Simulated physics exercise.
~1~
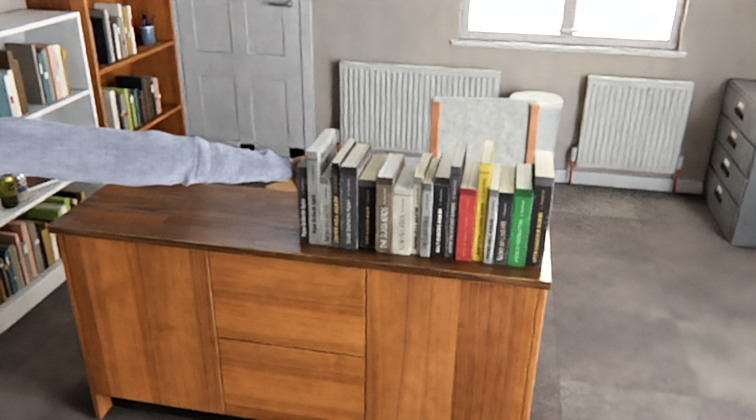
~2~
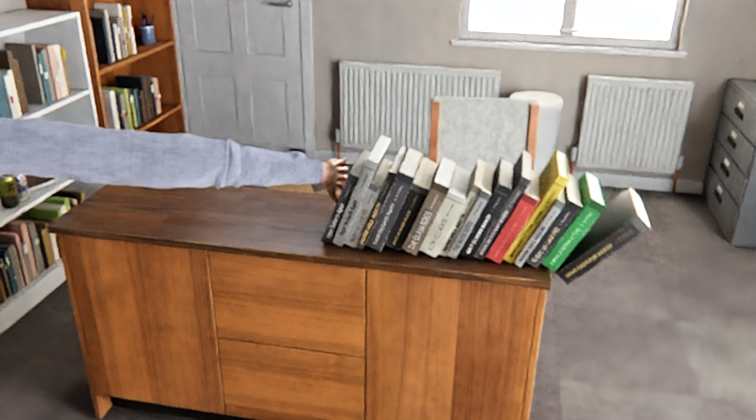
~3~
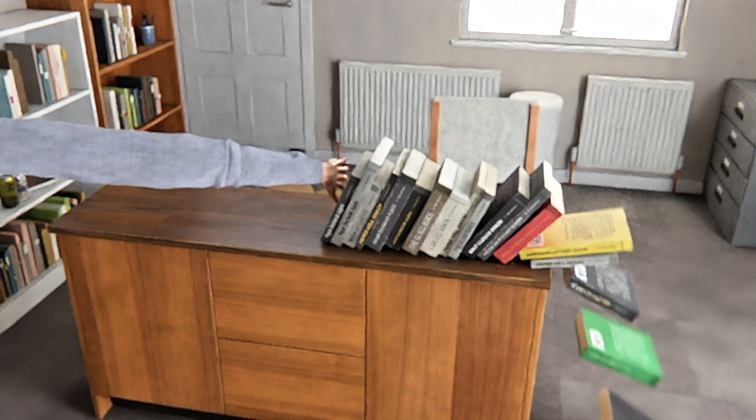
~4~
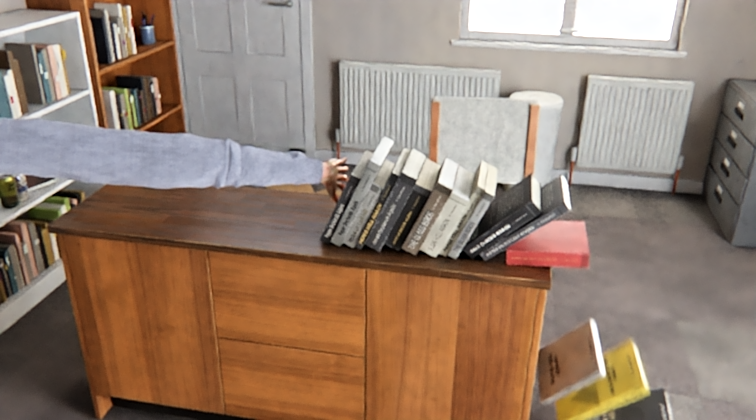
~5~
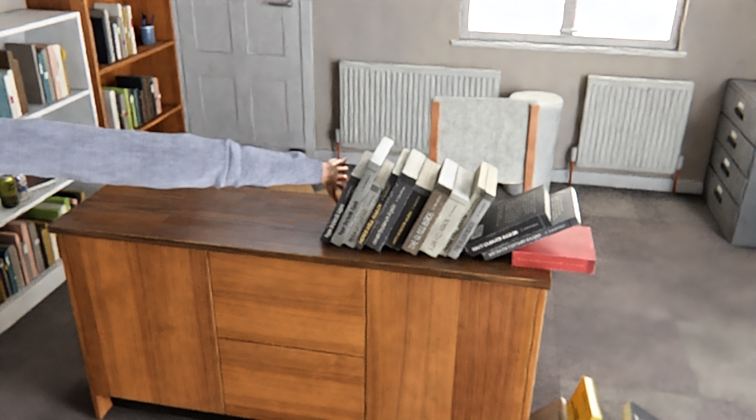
To begin with, a row of books stands upright near the right end of a wooden cabinet, with a sleeved arm reaching in from the left. The hand pushes the first book to the right, and the whole row leans over, the far books tilting out past the edge. The hand then stays put while the books at the right end, the green and yellow ones among them, tip over the edge and drop toward the floor. The red book tips onto its side and slides a little farther right. It ends up jutting over the edge, with dark books slumped against it and the others still leaning.
